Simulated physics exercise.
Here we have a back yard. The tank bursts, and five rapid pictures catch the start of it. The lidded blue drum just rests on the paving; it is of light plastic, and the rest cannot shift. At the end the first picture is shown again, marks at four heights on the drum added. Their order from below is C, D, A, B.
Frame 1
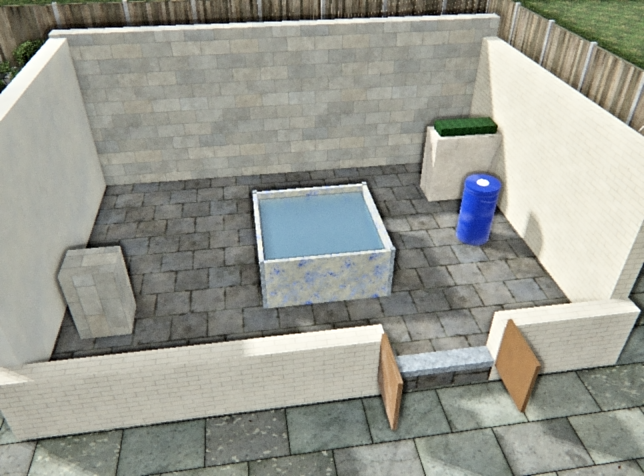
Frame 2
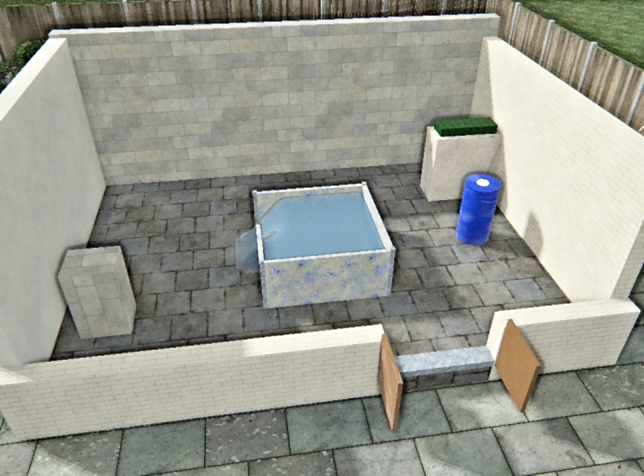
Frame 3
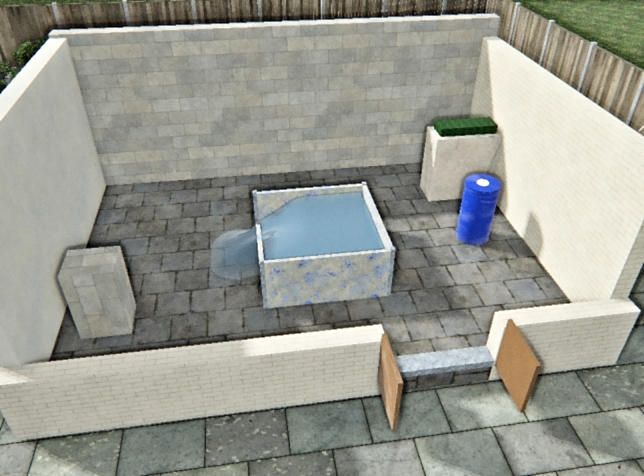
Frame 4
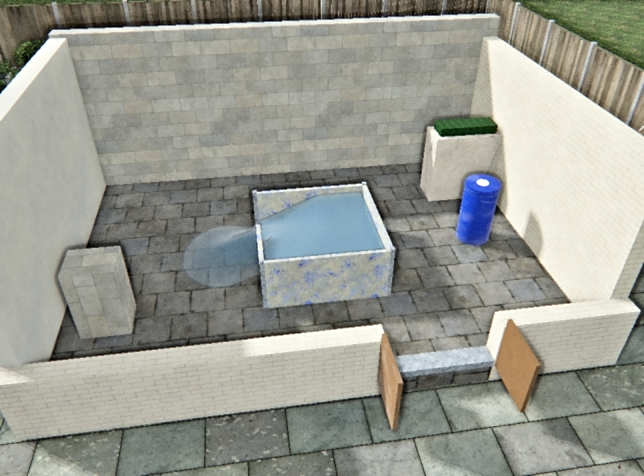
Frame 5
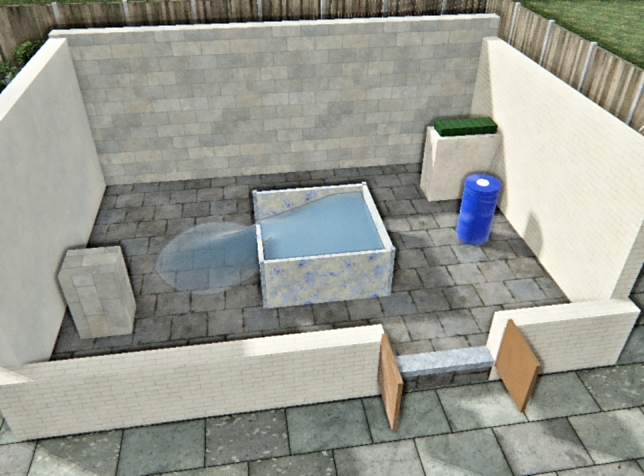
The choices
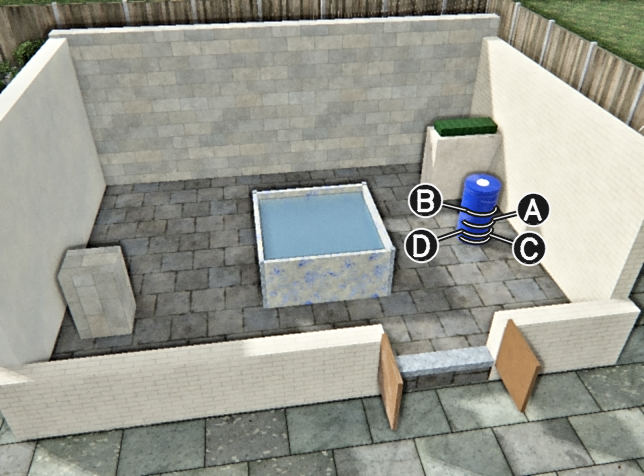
In a walled, paved back yard with an open gate, a square tank stands full of water near a blue drum and a planter. Water comes out through the tank's left side onto the paving, and the clear puddle spreads steadily leftward while the level in the tank drops slightly.
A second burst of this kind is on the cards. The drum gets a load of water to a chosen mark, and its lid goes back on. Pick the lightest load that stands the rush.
C will do.
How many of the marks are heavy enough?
All of the four.
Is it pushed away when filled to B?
No, not at all.
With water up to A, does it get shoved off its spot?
No.
On the marked copy, A at (482, 226); B at (485, 214); C at (479, 242); D at (480, 235); from the bottom up C, D, A, B.
With A, it does not move.
With B, it does not move.
With C, it does not move.
With D, it does not move.
